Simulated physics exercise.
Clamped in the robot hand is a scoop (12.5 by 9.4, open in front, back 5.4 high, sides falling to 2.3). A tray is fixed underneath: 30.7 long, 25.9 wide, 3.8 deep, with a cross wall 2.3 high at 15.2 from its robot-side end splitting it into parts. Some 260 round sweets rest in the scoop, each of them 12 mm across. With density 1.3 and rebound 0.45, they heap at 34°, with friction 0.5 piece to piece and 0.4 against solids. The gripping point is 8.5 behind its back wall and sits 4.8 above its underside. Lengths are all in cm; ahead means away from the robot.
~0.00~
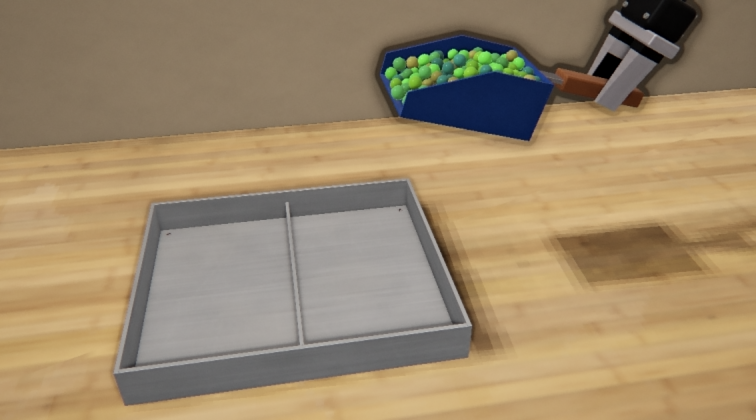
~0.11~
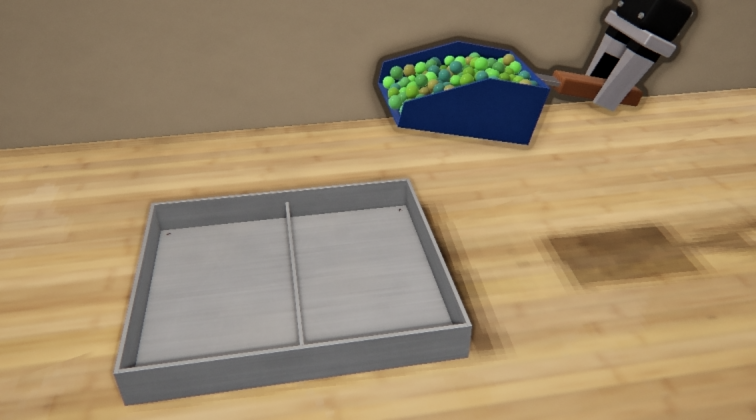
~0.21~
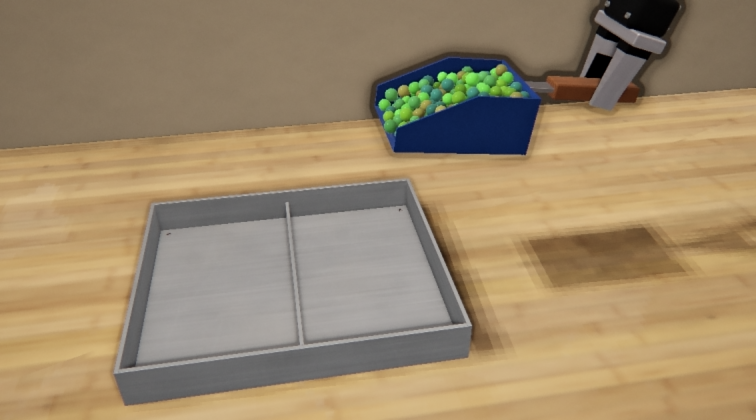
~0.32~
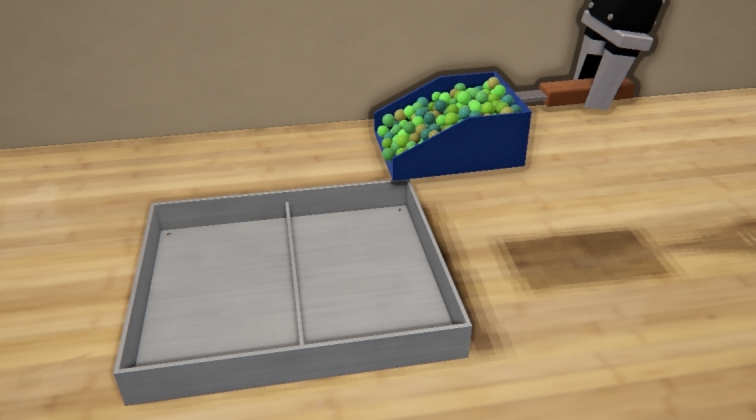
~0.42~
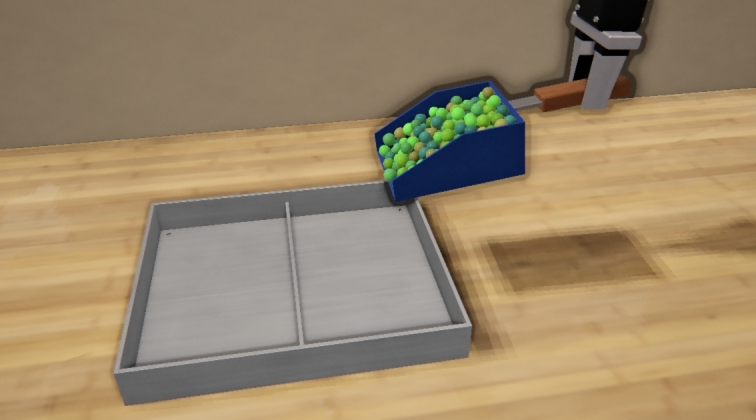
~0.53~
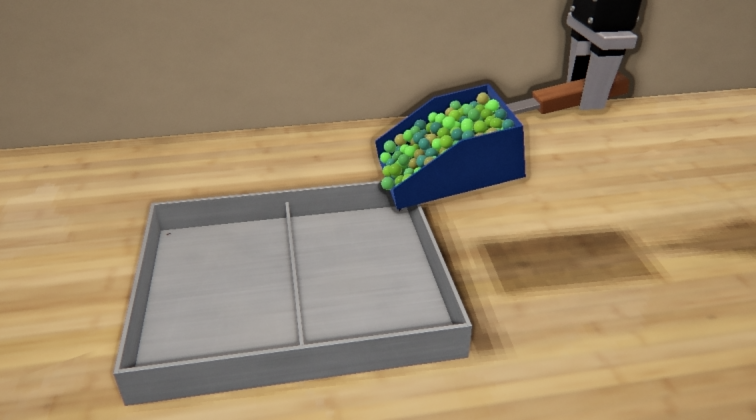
In this clip, a robot gripper holds a blue scoop heaped with green, teal and orange balls, lowering it toward a gray divided tray on a wooden surface while gradually tilting the open end from raised to slightly downward.
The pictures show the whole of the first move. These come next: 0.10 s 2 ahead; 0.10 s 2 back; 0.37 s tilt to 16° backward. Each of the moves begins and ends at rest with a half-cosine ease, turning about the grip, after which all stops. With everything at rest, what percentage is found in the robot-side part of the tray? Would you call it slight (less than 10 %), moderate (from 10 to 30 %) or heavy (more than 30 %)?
I would call it heavy.
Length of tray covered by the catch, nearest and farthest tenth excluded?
8 cm.
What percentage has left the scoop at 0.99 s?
40 %.
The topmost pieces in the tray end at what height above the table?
About 2.5 cm.
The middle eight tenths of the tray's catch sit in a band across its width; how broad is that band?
Around 14 cm across.
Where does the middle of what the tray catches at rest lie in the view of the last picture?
It ends up close to (324, 275).
By 0.76 s, tilted 10° forward, highest piece 17 above the table; 195 on the scoop, 21 in the robot-side part, 46 in flight or on a rim.
By 0.99 s, tilted 10° backward, highest piece 22 above the table; 153 on the scoop, 94 in the robot-side part, 2 in the far-side part, 13 in flight or on a rim.
By 1.30 s, tilted 16° backward, highest piece 24 above the table; 149 on the scoop, 108 in the robot-side part, 5 in the far-side part.
By 2.35 s, tilted 16° backward, highest piece 24 above the table; 149 on the scoop, 107 in the robot-side part, 6 in the far-side part.
Final count, 149 on the scoop, 107 in the robot-side part, 6 in the far-side part. That is 41 % in the robot-side part of the tray.
